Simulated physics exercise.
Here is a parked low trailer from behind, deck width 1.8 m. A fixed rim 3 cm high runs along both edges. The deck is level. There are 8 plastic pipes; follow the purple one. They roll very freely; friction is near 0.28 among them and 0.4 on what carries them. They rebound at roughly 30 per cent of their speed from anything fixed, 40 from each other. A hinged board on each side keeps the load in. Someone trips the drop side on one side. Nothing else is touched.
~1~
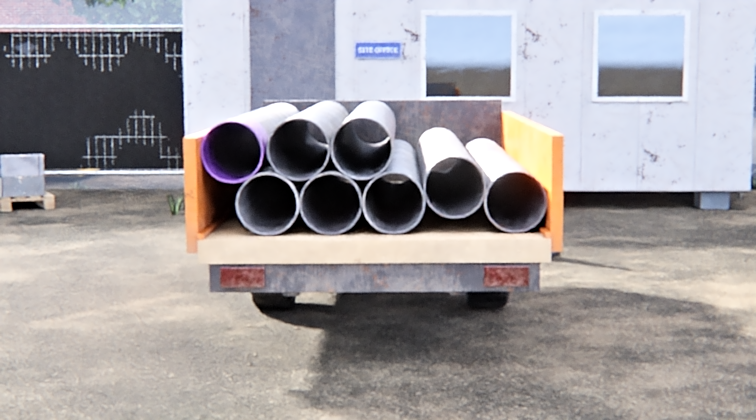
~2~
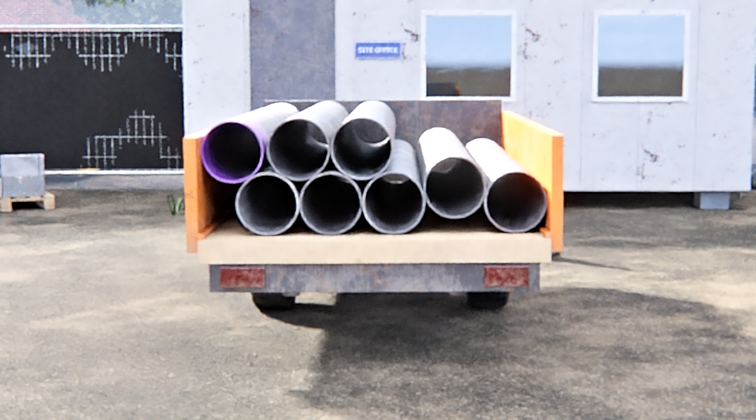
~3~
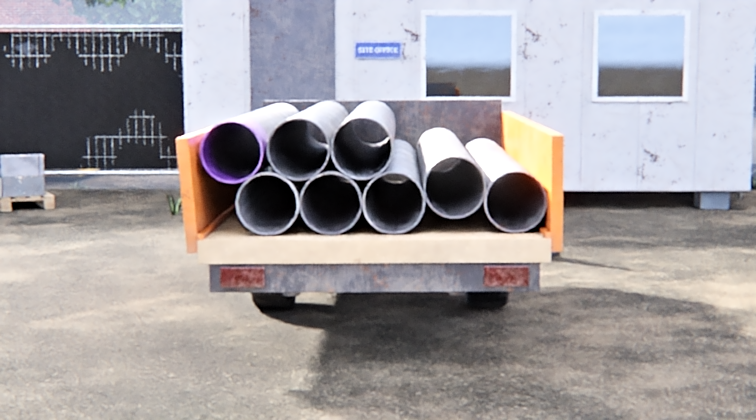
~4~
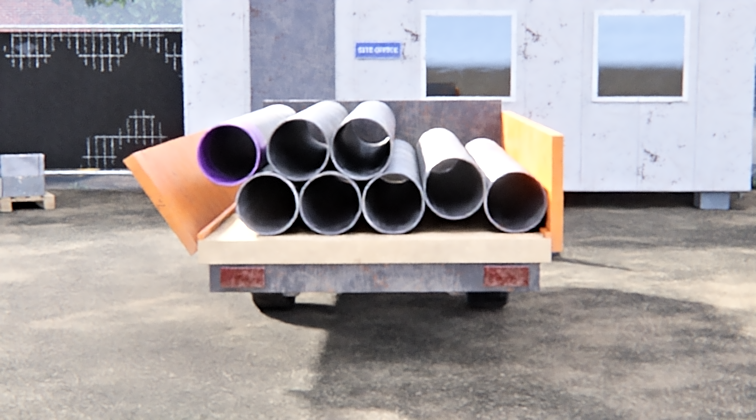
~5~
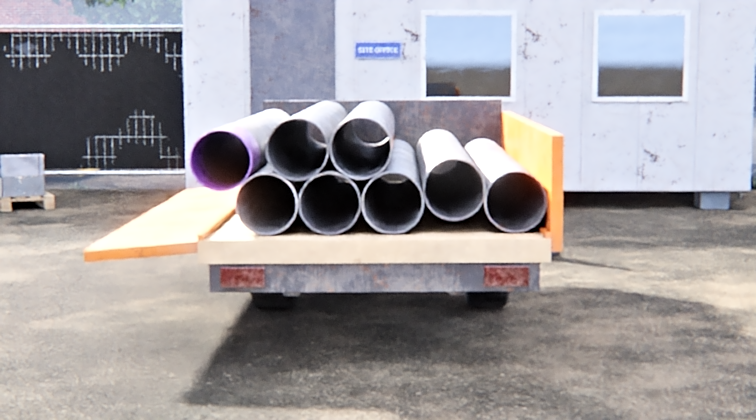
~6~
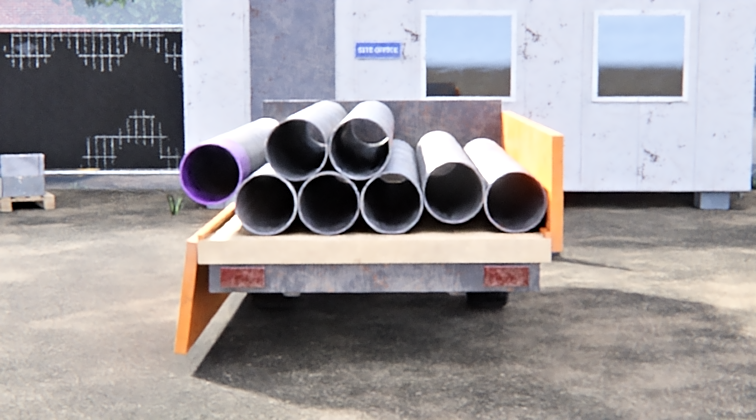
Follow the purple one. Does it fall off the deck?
The purple one ends on the ground.
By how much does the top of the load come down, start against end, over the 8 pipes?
Some 0 cm lower.
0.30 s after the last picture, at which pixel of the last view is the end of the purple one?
Around (170, 217).
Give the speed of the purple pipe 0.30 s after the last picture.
Roughly 1.0 m/s.
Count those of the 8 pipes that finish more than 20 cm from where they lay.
In all, 1.
Then, 0.3 s past the sixth picture, purple is dropping off the left side; 1 off so far.
Then, 0.5 s past the sixth picture, purple is dropping off the left side; 1 off so far.
Finally (3.7 s after the last picture), purple is down on the left; 1 off so far.
